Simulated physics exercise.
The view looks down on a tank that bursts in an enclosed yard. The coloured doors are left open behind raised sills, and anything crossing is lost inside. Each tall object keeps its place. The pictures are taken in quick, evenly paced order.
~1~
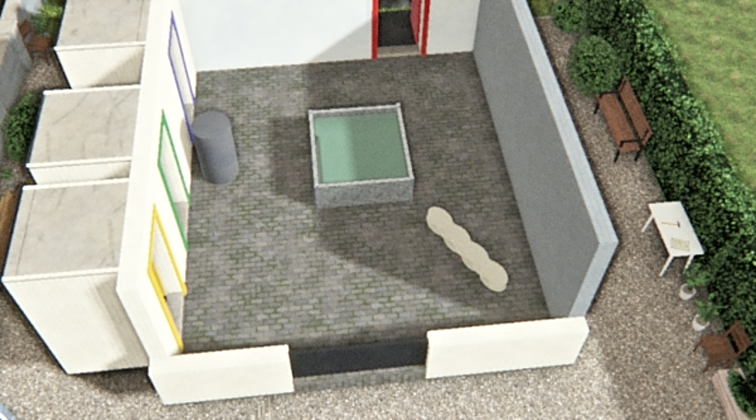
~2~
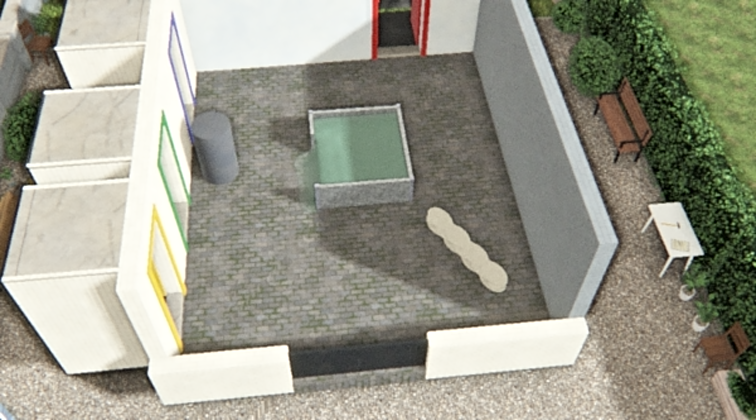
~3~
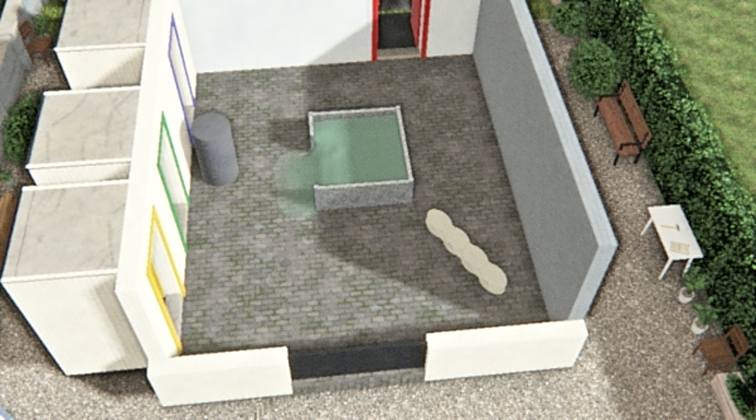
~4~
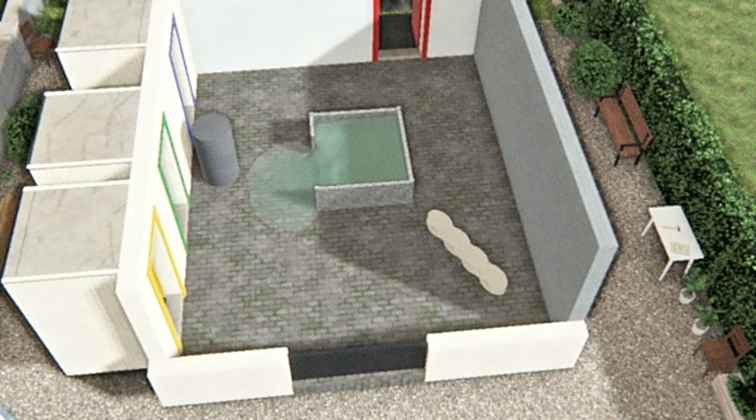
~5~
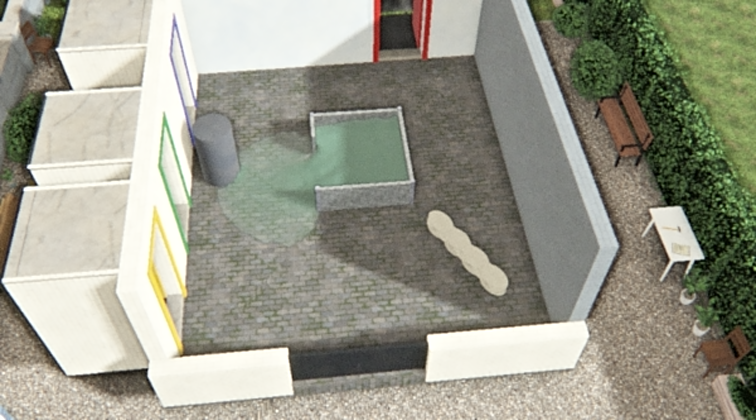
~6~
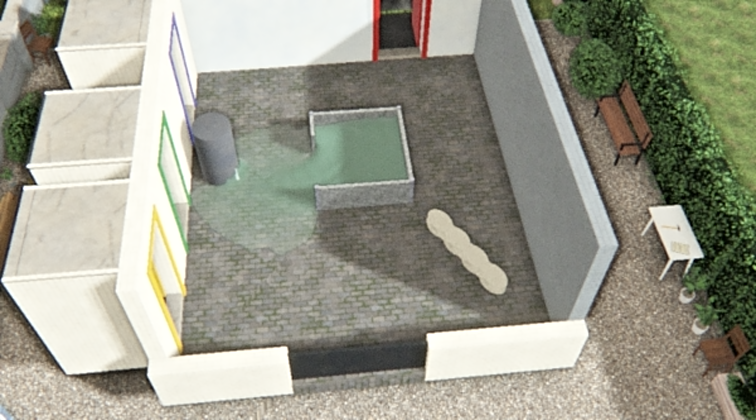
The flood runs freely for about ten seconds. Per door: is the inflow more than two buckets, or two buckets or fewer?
Red door: Little enough water. Green door: Too much water. Yellow door: Little enough water. Blue door: Little enough water.
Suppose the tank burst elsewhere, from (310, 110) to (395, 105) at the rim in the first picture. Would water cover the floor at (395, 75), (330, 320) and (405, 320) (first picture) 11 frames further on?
One by one: Waterlogged; unsoaked; unsoaked.
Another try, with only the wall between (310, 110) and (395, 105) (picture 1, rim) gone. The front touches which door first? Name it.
I'd name the red-painted one.
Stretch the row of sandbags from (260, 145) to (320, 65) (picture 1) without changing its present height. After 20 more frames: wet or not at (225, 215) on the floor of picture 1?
That spot will be inundated.
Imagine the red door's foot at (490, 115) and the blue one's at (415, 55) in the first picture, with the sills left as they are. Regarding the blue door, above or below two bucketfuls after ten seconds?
Note: Blue door misses the threshold.
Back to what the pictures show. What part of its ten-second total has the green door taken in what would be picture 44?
That comes out to 100 per cent by my count.
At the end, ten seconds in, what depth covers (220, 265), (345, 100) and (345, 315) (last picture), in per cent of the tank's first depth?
Readings in sequence: 8, 6, 6 percent.
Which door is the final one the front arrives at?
It's the red-painted one.
A moment on, water covers 20 % of the floor; the red door not reached, the green door under two buckets in, the yellow door not reached, the blue door wet at the sill, nothing in.
Next, water covers 25 % of the floor; the red door not reached, the green door far over two buckets in, the yellow door wet at the sill, nothing in, the blue door under two buckets in.
Then, water covers 35 % of the floor; the red door not reached, the green door far over two buckets in, the yellow door wet at the sill, nothing in, the blue door under two buckets in.
Later, water covers 65 % of the floor; the red door wet at the sill, nothing in, the green door far over two buckets in, the yellow door wet at the sill, nothing in, the blue door under two buckets in.
In the end, water covers 90 % of the floor; the red door wet at the sill, nothing in, the green door far over two buckets in, the yellow door wet at the sill, nothing in, the blue door under two buckets in.
